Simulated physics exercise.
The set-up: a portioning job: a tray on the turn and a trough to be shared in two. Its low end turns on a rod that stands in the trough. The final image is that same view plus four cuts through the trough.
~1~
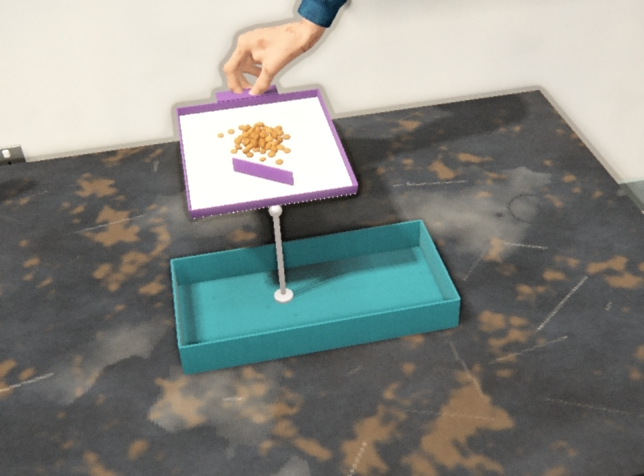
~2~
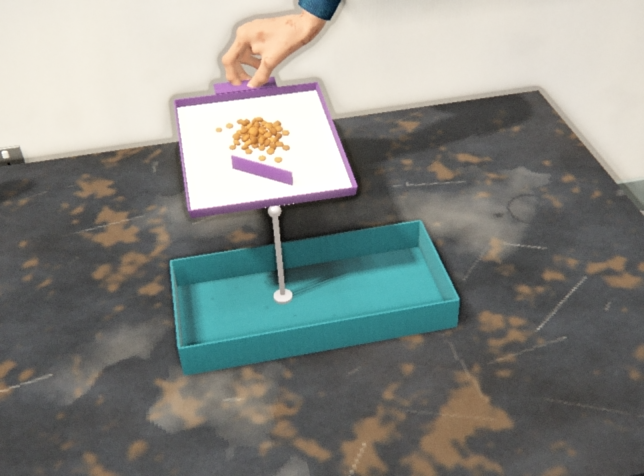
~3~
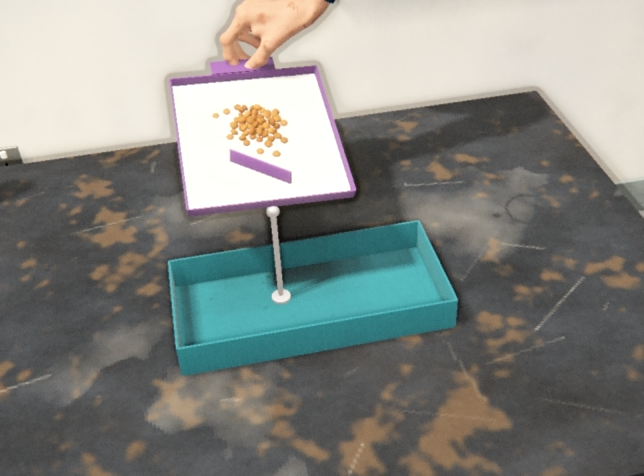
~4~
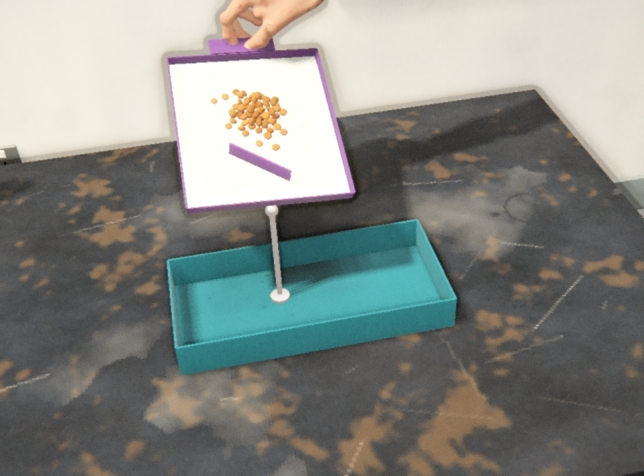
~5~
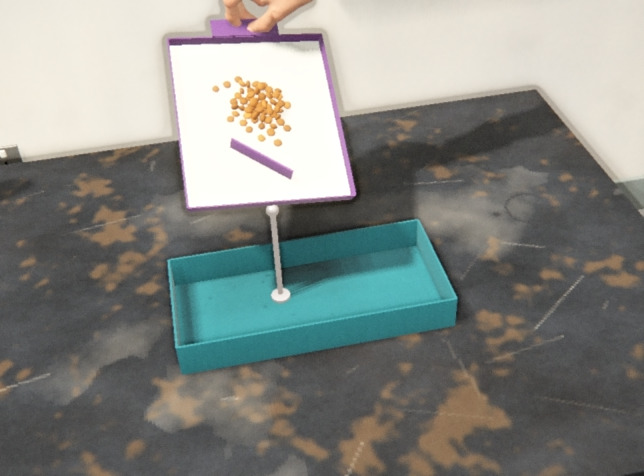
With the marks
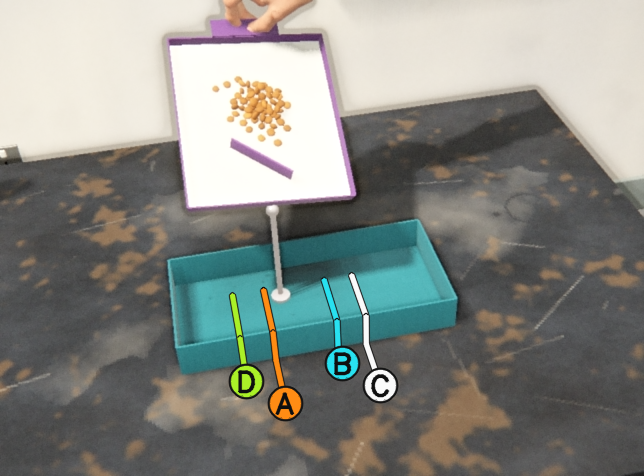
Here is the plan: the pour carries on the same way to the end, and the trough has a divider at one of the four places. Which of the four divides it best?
Line C does it best.
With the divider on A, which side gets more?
Right.
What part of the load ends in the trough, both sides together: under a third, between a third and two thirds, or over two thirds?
Over two thirds.
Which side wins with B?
More lands on the right.
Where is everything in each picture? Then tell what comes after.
Corners of the pouring end (191, 209) and (355, 184), level; middle of the load (261, 140), bits of cat kibble, in the first picture.
Corners of the pouring end (190, 209) and (355, 186), barely tipped; fin from (231, 155) to (292, 172), in the second picture.
Corners of the pouring end (189, 208) and (354, 189), a little tipped; front corners of the trough (177, 349) and (457, 300), in the third picture.
Corners of the pouring end (188, 207) and (353, 191), clearly tipped; far corners (168, 58) and (316, 49), in the fourth picture.
Corners of the pouring end (189, 206) and (354, 194), clearly tipped; the right corner sinks clearly lower, in the fifth picture.
On the marked copy, line A crosses the front rim at (272, 331); line B crosses the front rim at (336, 320); line C crosses the front rim at (365, 315); line D crosses the front rim at (239, 337).
With A, of what is caught, not one piece on the left of the divider, every piece on the right.
With B, of what is caught, about a tenth on the left of the divider, almost all on the right.
With C, of what is caught, roughly half on the left of the divider, roughly half on the right.
With D, of what is caught, not one piece on the left of the divider, every piece on the right.
